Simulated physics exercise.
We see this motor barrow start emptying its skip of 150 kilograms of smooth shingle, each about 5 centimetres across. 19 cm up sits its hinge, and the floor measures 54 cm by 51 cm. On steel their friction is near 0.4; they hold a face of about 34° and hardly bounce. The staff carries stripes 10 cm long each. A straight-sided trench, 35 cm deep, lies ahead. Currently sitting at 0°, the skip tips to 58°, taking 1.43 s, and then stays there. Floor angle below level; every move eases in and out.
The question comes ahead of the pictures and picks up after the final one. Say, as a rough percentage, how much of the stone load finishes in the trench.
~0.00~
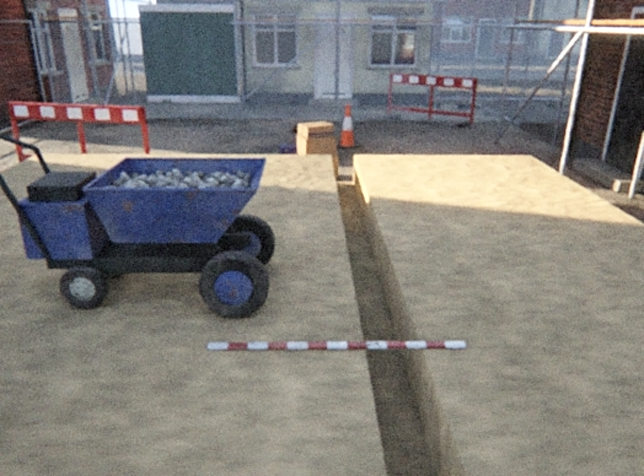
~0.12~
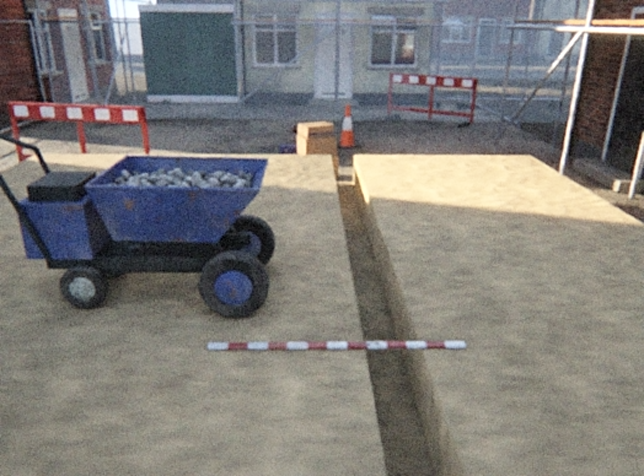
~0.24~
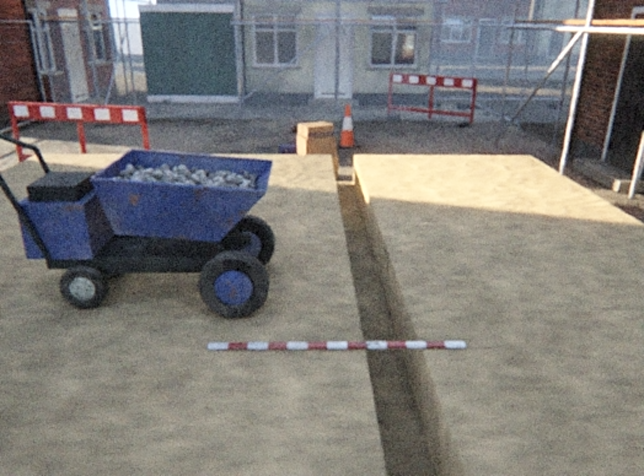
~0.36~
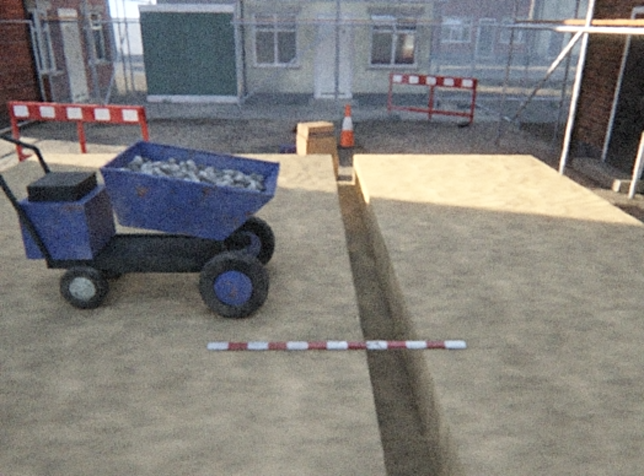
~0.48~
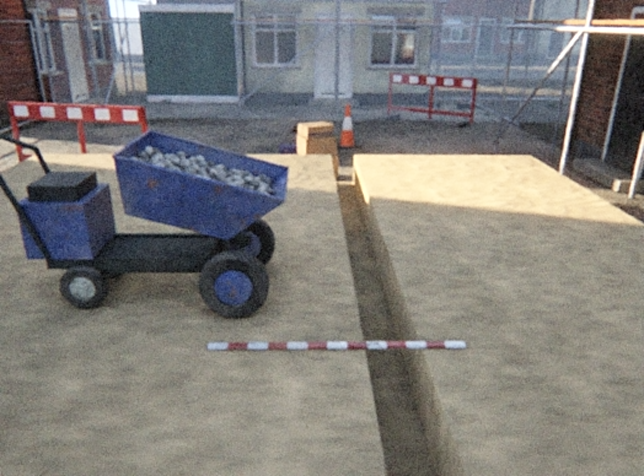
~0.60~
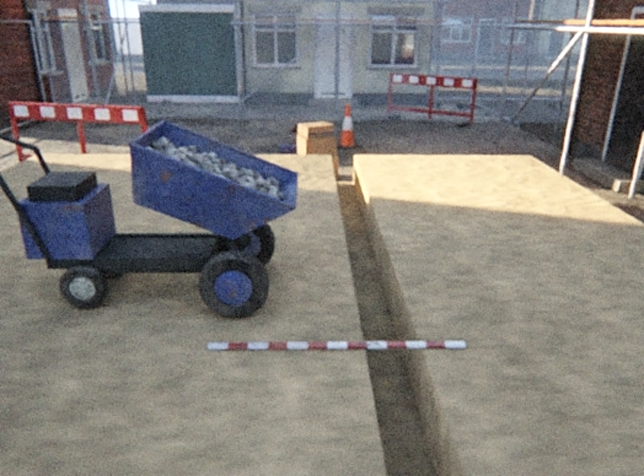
Roughly 65 out of 100.
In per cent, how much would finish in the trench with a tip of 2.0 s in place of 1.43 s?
With that timing, about 70 per cent.
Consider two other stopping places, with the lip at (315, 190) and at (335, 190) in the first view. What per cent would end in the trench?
Roughly 35 percent for the first, and 20 percent for the second.
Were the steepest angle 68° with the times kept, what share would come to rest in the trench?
It would be close to 95 percent.
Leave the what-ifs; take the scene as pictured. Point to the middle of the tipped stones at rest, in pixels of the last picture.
Their centre sits close to (374, 326).
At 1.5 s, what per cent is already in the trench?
About 15 per cent by then.
After 1.1 s the floor is at 49°; 100 % in the skip; the foremost stones are at (321, 225).
After 1.5 s the floor is at 58°; 77 % in the skip, 8 % short of the trench, 15 % in the trench; the foremost stones are at (391, 332).
After 1.9 s the floor is at 58°; 52 % in the skip, 7 % short of the trench, 40 % in the trench, 1 % past the trench; the foremost stones are at (427, 294).
After 3.8 s the floor is at 58°; 23 % in the skip, 11 % short of the trench, 65 % in the trench, 1 % past the trench; the foremost stones are at (451, 294).
